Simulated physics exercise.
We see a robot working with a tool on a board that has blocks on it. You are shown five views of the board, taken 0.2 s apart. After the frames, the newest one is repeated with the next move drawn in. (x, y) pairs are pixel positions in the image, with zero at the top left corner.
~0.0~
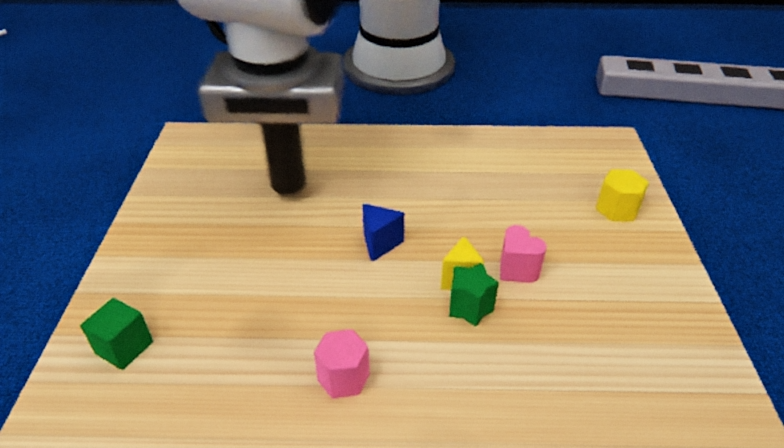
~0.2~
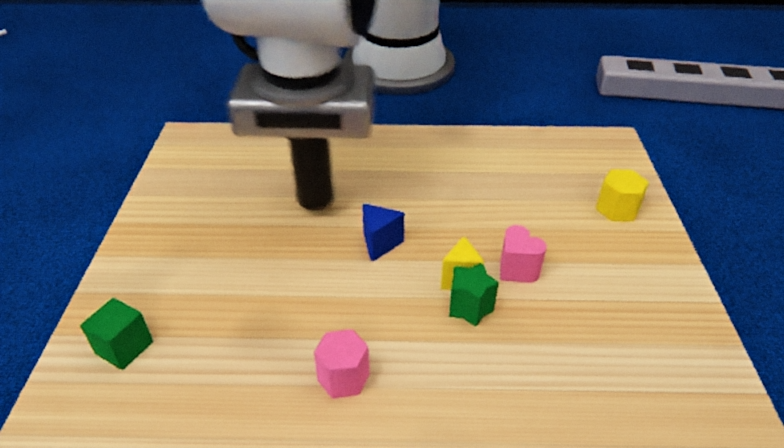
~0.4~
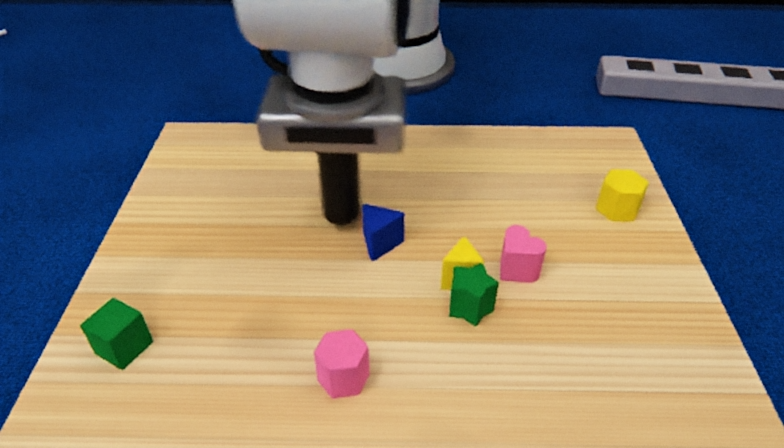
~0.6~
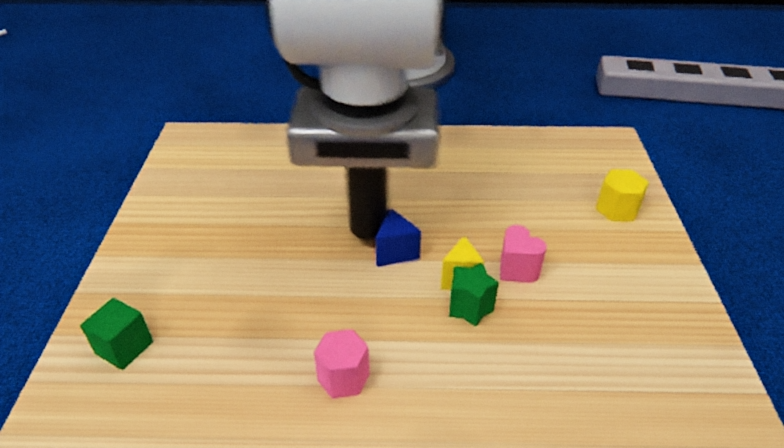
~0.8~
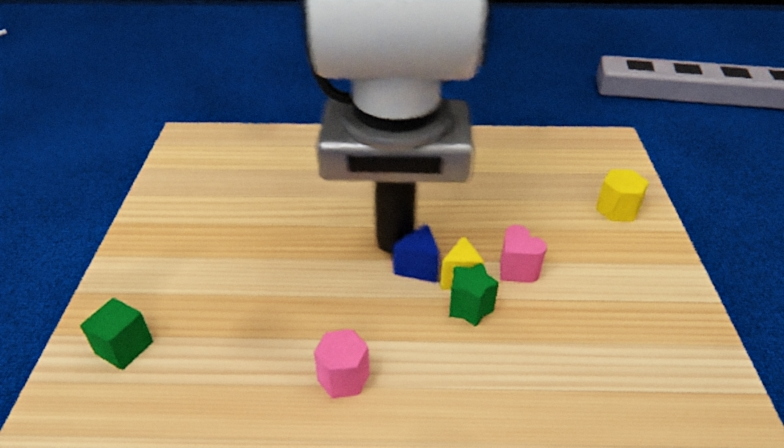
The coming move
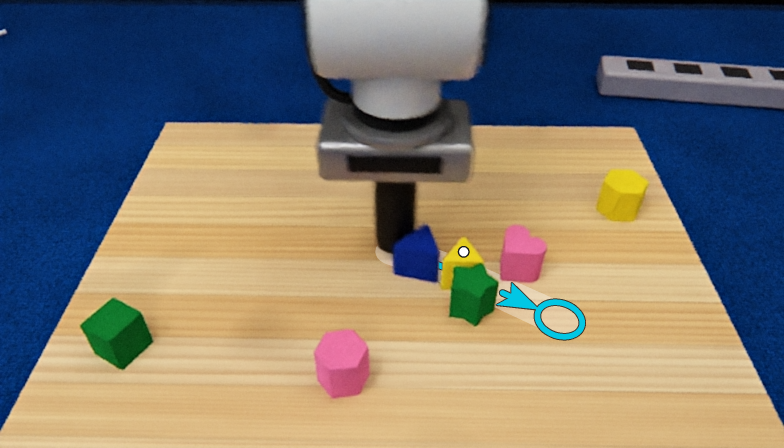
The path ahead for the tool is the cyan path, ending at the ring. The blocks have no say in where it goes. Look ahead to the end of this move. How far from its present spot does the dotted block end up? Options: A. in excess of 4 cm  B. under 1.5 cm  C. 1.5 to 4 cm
I'll go with A - in excess of 4 cm.
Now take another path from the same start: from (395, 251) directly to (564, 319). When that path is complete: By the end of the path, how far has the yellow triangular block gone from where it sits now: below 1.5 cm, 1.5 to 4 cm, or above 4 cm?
It goes a long way, over 4 cm.
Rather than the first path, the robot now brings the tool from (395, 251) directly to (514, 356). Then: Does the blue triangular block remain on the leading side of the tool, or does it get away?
When the path is over, you would find the blue triangular block still in front of the tool.
Path on the board, from (395, 251) through (448, 269) and (502, 293) to (560, 319); the dot is on the yellow triangular block.
The first path, step by step. One third of the way, tool (450, 260); blue triangular block (452, 267), turned 35° clockwise; yellow triangular block (487, 261), turned 10° anticlockwise; green star-shaped block (485, 287).
Two thirds of the way, tool (505, 284); blue triangular block (458, 275), turned 70° clockwise; yellow triangular block (534, 286), turned 30° clockwise; green star-shaped block (495, 298), turned 40° clockwise; pink heart block (532, 241), turned 35° anticlockwise.
At the end, tool (562, 309); blue triangular block (458, 275), turned 70° clockwise; yellow triangular block (586, 318), turned 50° clockwise; green star-shaped block (495, 298), turned 40° clockwise; pink heart block (534, 242), turned 45° anticlockwise.
